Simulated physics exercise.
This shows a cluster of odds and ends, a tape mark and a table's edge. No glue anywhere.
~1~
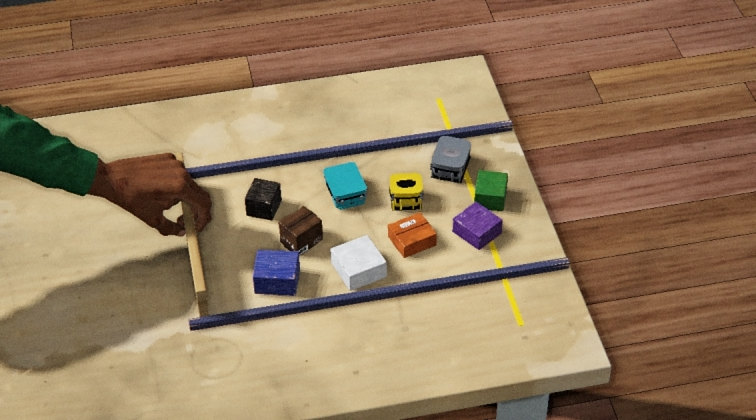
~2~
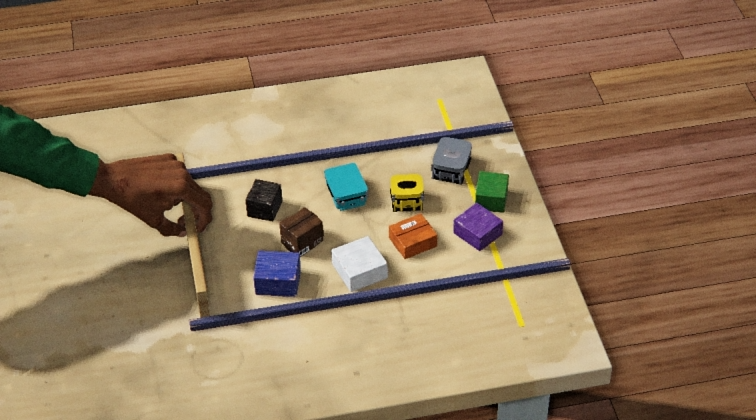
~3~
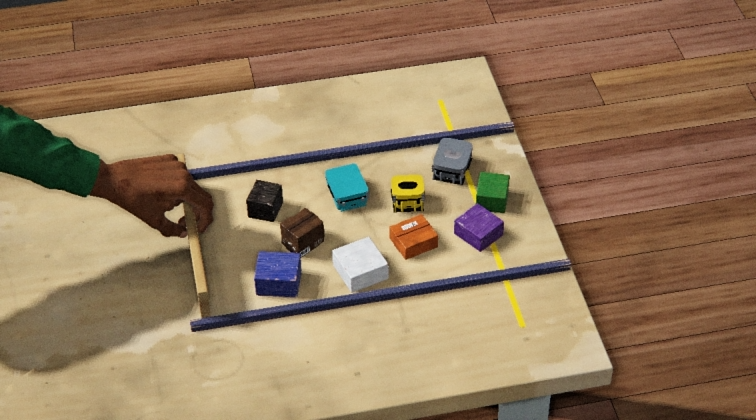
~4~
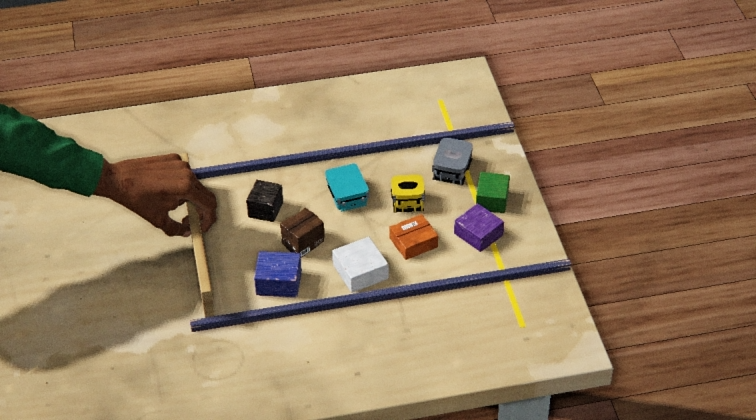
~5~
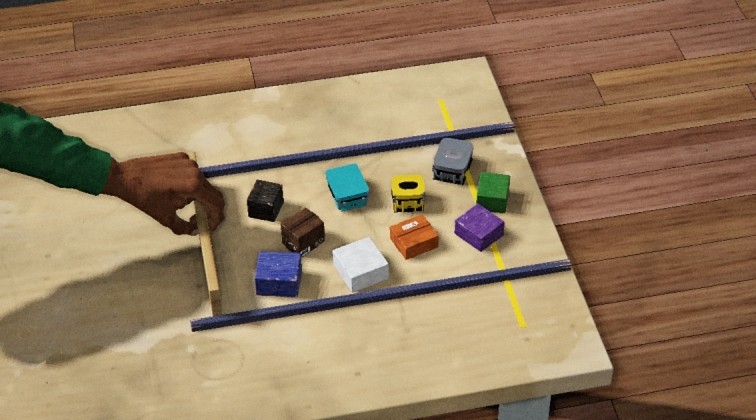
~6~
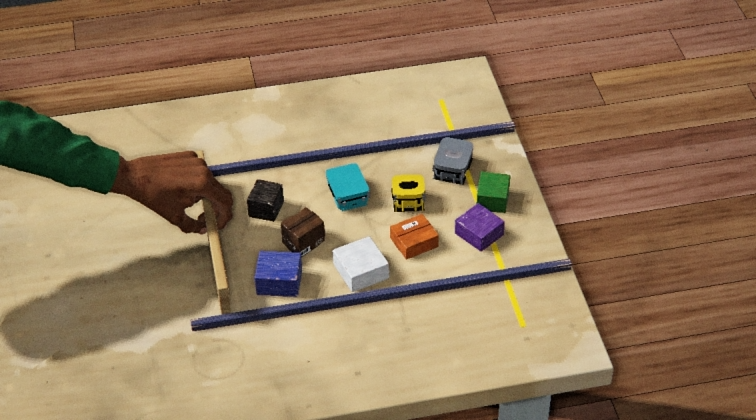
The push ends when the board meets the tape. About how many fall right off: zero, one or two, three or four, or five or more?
Here the number that fall off is three or four.
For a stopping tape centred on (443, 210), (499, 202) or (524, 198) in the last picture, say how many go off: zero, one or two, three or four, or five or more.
One after another: None at all; 5 or more; more than four.
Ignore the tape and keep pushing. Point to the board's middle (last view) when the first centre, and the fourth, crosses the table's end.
First at (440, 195), next at (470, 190).
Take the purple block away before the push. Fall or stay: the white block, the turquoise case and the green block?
The white block stays on, the turquoise case remains up, the green block is lost.
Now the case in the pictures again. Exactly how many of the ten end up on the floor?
Fallen: 4.
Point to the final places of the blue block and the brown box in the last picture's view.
First (513, 233), then (501, 208).
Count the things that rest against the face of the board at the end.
The number is 3.
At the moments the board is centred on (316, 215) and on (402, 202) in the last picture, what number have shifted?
First 6, then 10.
Soon after, none off yet; green block at rest near (493, 192); purple block at rest near (480, 227); grey case at rest near (453, 161).
After that, none off yet; green block at rest near (493, 192); purple block at rest near (487, 223); grey case at rest near (453, 161).
And then, none off yet; green block displaced about its own width near (539, 185); purple block displaced well along near (537, 215); grey case displaced about its own width near (498, 150).
In the end, the number that fall off is three or four; gone, yellow case, grey case, purple block and green block.
